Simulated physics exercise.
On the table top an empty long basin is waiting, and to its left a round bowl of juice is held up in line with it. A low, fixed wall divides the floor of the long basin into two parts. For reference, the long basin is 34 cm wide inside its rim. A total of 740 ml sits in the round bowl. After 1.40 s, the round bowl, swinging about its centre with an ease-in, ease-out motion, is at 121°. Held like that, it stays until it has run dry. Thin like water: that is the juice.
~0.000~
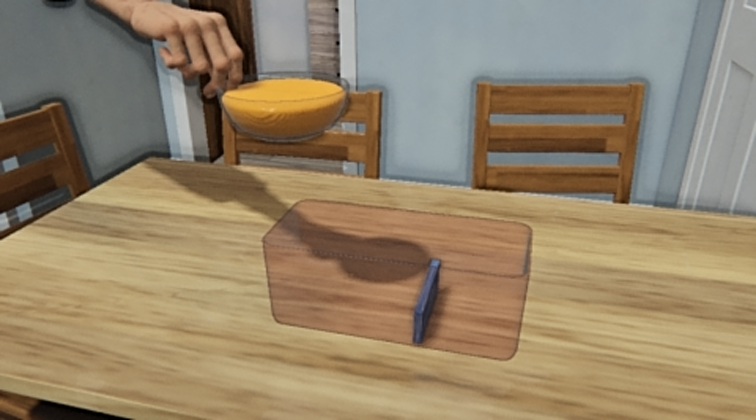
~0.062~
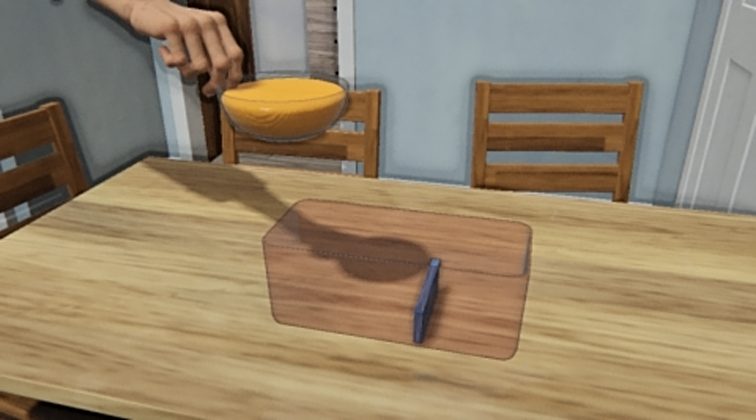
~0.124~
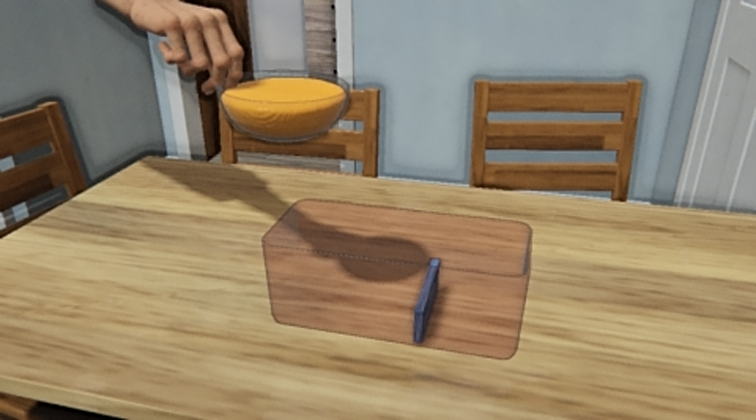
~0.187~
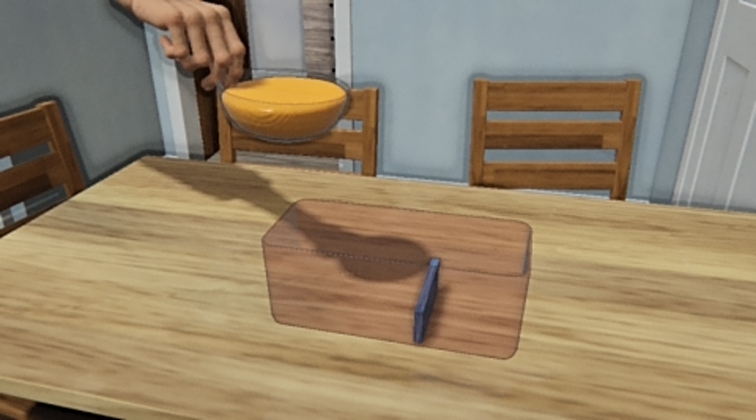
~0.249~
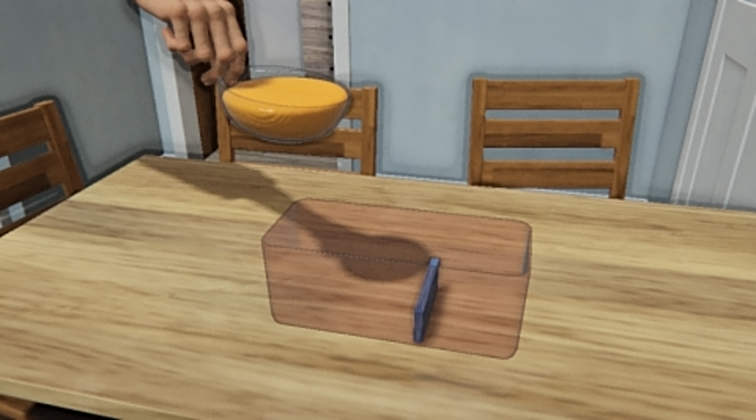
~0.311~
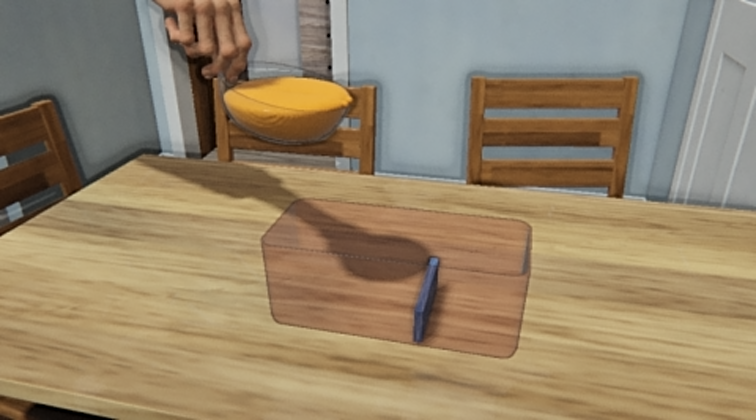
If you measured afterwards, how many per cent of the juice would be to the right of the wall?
About 3 out of 100.
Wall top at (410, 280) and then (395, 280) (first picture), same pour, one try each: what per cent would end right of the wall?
35 per cent first, 60 per cent second.
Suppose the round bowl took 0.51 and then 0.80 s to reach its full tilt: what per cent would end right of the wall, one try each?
Roughly 15 per cent the first time and 5 per cent the second.
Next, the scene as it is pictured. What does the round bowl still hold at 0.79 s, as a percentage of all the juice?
About 18 per cent.
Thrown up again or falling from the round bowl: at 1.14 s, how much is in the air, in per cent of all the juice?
1 per cent or so.
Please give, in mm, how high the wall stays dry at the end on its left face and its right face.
Left: Roughly 26 mm; right: Roughly 50 mm.
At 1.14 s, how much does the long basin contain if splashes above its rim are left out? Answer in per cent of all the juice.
Near 98 in a hundred.
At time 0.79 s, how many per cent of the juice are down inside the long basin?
Some 46 per cent.
Then, 0.79 s in, the tilt is 72° and 19 per cent is still to pour, 44 is left of the wall and 1 right of it.
Then, 1.14 s in, the tilt is 111° and 0 per cent is still to pour, 96 is left of the wall and 2 right of it.
Then, 1.50 s in, the tilt is 121° and 0 per cent is still to pour, 96 is left of the wall and 3 right of it.
Then, 1.90 s in, the tilt is 121° and 0 per cent is still to pour, 96 is left of the wall and 3 right of it.
Finally, 96 per cent lies left of the wall, 3 right of it and 1 outside.
